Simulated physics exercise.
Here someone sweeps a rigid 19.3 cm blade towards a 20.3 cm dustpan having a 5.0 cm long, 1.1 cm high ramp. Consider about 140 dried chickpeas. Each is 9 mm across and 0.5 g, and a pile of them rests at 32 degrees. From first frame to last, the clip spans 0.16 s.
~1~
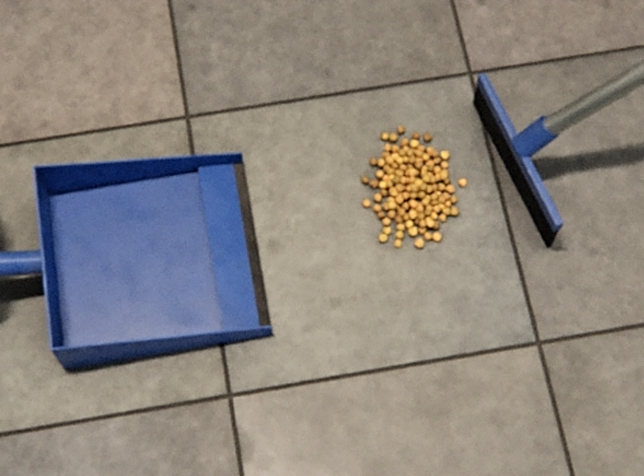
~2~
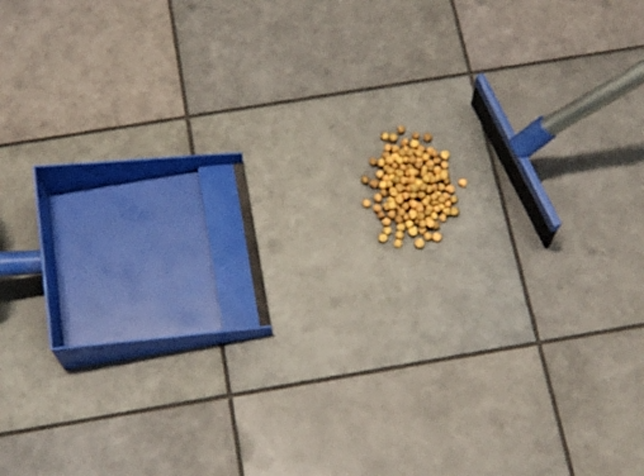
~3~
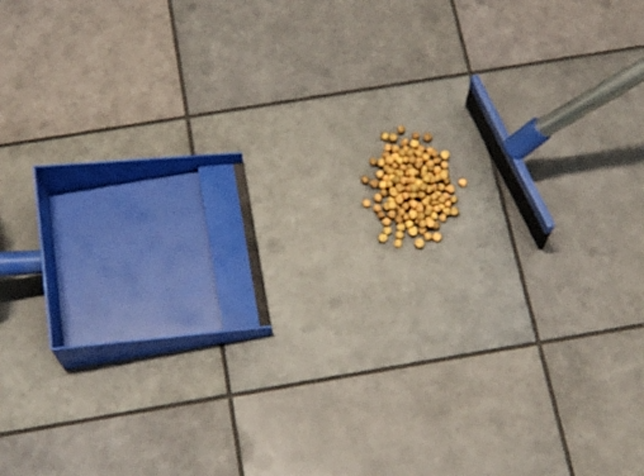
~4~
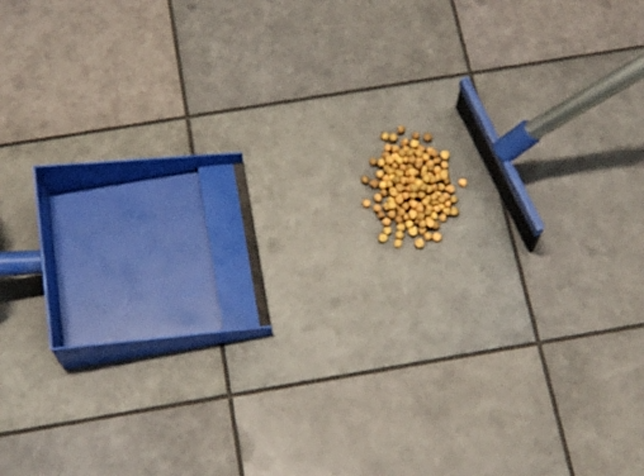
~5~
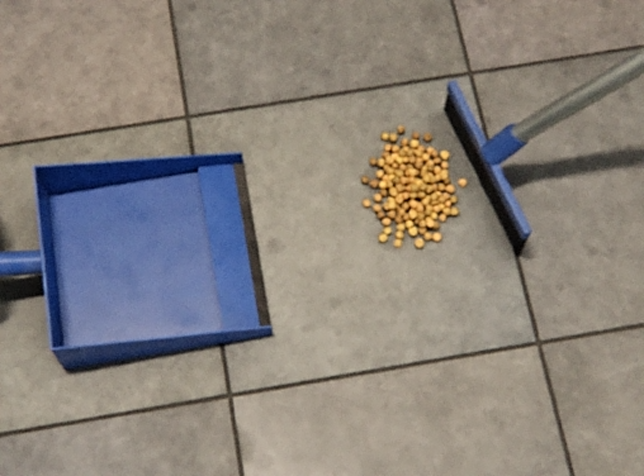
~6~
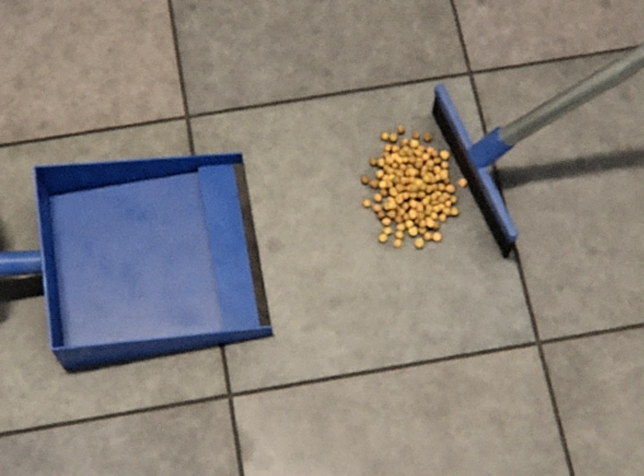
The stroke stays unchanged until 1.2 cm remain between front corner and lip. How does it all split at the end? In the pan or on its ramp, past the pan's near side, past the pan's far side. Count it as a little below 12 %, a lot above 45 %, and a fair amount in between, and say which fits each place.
Pan: A fair amount, near side: A little, far side: A little.
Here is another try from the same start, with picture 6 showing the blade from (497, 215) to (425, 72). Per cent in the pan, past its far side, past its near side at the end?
You'd see pan at 0, far at 20 and near at 0.
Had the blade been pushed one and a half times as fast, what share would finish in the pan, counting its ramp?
Then some 35 in a hundred.
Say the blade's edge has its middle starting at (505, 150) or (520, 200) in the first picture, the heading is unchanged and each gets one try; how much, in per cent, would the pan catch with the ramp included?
Estimates: 20 percent and 30 percent.
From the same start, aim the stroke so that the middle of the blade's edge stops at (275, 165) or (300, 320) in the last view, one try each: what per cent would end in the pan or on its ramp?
Close to 10 and 25 in a hundred, in that order.
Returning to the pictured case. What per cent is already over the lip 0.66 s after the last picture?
Over the lip by then: Approx. 30 %.
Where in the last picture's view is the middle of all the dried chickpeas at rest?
Somewhere near (262, 236) in the last picture.
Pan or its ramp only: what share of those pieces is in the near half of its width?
Share: Approx. 30 %.
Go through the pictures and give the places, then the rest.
The first frame shows blade from (556, 225) to (482, 82), moved 0.0 cm, 0 of the pieces shifted so far; middle of the pieces at (411, 188); pan at (139, 265).
The second frame shows blade from (554, 226) to (480, 82), moved 0.2 cm, 0 of the pieces shifted so far; middle of the pieces at (411, 188).
The third frame shows blade from (548, 228) to (474, 84), moved 0.9 cm, 0 of the pieces shifted so far; middle of the pieces at (411, 188).
The fourth frame shows blade from (538, 230) to (464, 86), moved 2.1 cm, 0 of the pieces shifted so far; middle of the pieces at (411, 188).
The fifth frame shows blade from (525, 233) to (452, 89), moved 3.5 cm, 0 of the pieces shifted so far; middle of the pieces at (411, 188).
The sixth frame shows blade from (512, 237) to (439, 92), moved 4.9 cm, 0 of the pieces shifted so far; middle of the pieces at (411, 188); pan at (139, 265).
Then, 0.23 s after the last picture, middle of the blade 14 cm from the lip; 0 % over the lip, far side 5 %, near side 0 %.
Then, 0.38 s after the last picture, middle of the blade 7 cm from the lip; 0 % over the lip, far side 5 %, near side 0 %.
Then, 0.66 s after the last picture, middle of the blade 3 cm from the lip; 30 % over the lip, far side 5 %, near side 0 %.
In the end, pan 30 %, near side 0 %, far side 5 %, in front of the lip or behind the blade 65 %.
